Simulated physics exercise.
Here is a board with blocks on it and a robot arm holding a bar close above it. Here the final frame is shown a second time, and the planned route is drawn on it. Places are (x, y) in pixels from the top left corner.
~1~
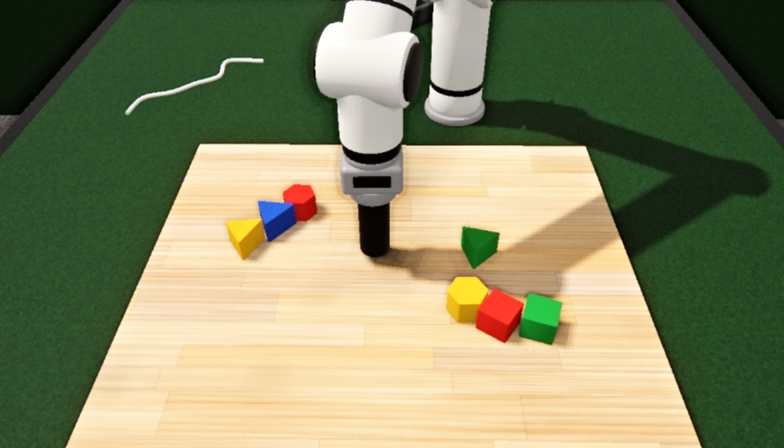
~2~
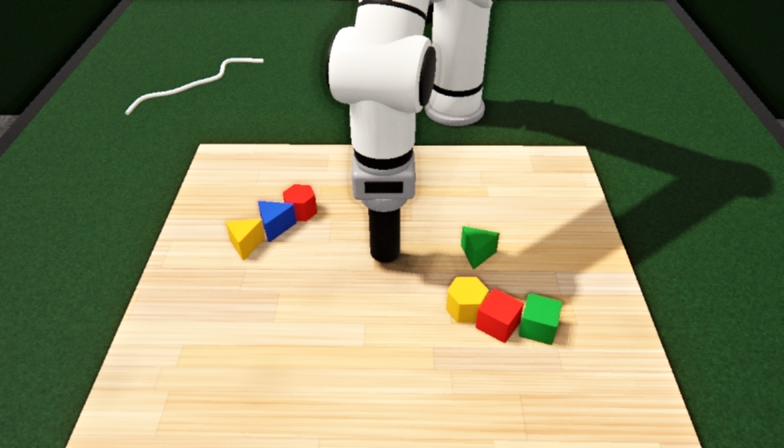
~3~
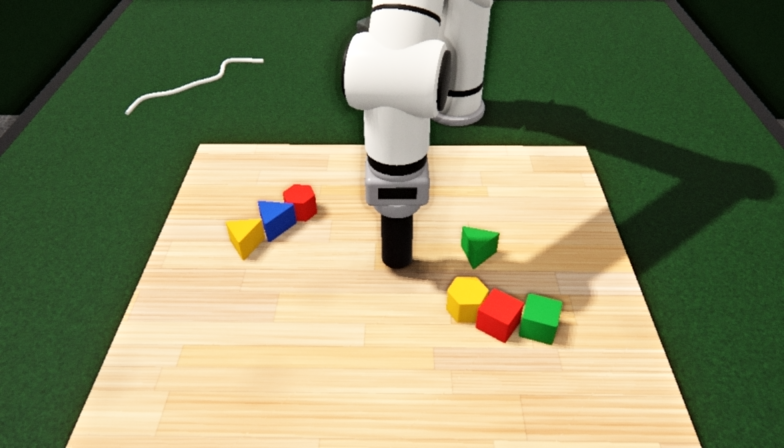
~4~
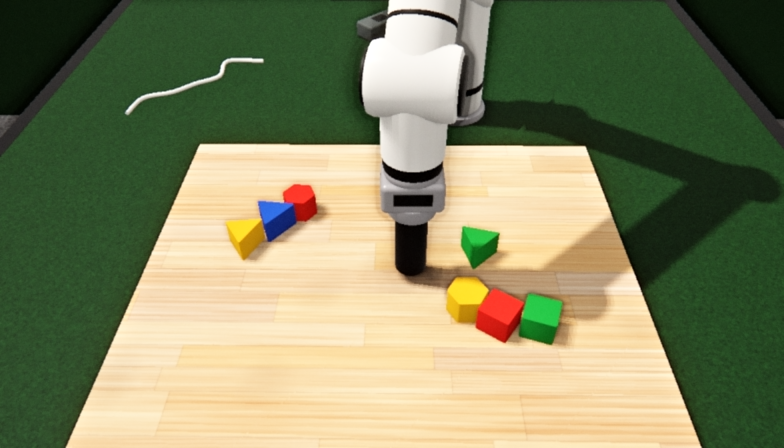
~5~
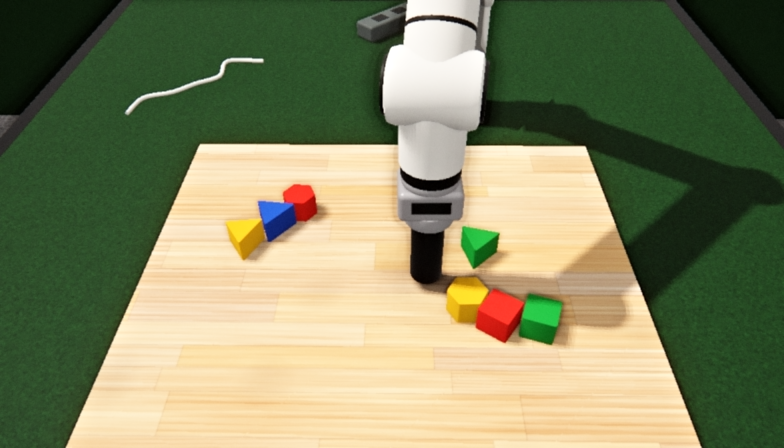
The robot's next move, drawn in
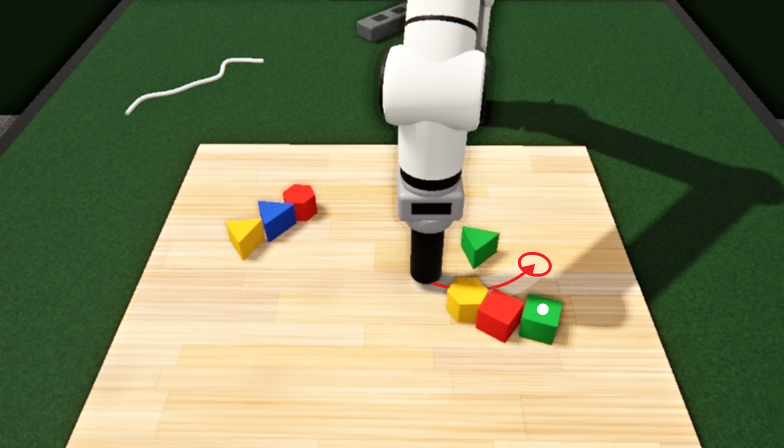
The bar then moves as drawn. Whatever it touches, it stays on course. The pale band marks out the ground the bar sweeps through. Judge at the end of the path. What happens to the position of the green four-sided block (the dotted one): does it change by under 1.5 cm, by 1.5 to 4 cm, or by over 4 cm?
The answer here is less than 1.5 cm.
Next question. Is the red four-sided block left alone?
I believe not.
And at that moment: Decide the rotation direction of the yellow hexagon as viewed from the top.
With the clock.
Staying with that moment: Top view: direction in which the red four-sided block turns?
The block spins anticlockwise.
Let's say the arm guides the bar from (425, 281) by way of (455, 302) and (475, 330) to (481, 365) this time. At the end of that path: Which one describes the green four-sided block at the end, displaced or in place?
That block slides.
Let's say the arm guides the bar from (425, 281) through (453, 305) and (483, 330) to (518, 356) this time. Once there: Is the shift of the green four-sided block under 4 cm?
It seems not.
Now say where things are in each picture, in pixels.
The first frame shows tip of the bar at (375, 247), middles of tops, yellow hexagon at (468, 290), green triangular piece at (479, 236), red four-sided block at (501, 306), green four-sided block at (543, 309).
The second frame shows bar at (385, 252), nothing pushed.
The third frame shows bar at (397, 258), nothing pushed.
The fourth frame shows bar at (410, 265), nothing pushed.
The fifth frame shows bar at (426, 273), yellow hexagon at (468, 290), green triangular piece at (479, 236), red four-sided block at (501, 306), green four-sided block at (543, 309).
The line goes from (425, 281) by way of (467, 290) and (507, 283) to (535, 264); the dot is on the green four-sided block.
On the path given first. One third of the way, bar at (469, 281); yellow hexagon at (479, 297), turned 40° clockwise; red four-sided block at (514, 318), turned 25° anticlockwise; green four-sided block at (551, 312).
Two thirds of the way, bar at (509, 274); yellow hexagon at (481, 297), turned 60° clockwise; red four-sided block at (515, 319), turned 25° anticlockwise; green four-sided block at (551, 313).
At the end, bar at (537, 256); yellow hexagon at (481, 297), turned 60° clockwise; green triangular piece unmoved; red four-sided block at (515, 319), turned 25° anticlockwise; green four-sided block at (551, 313).
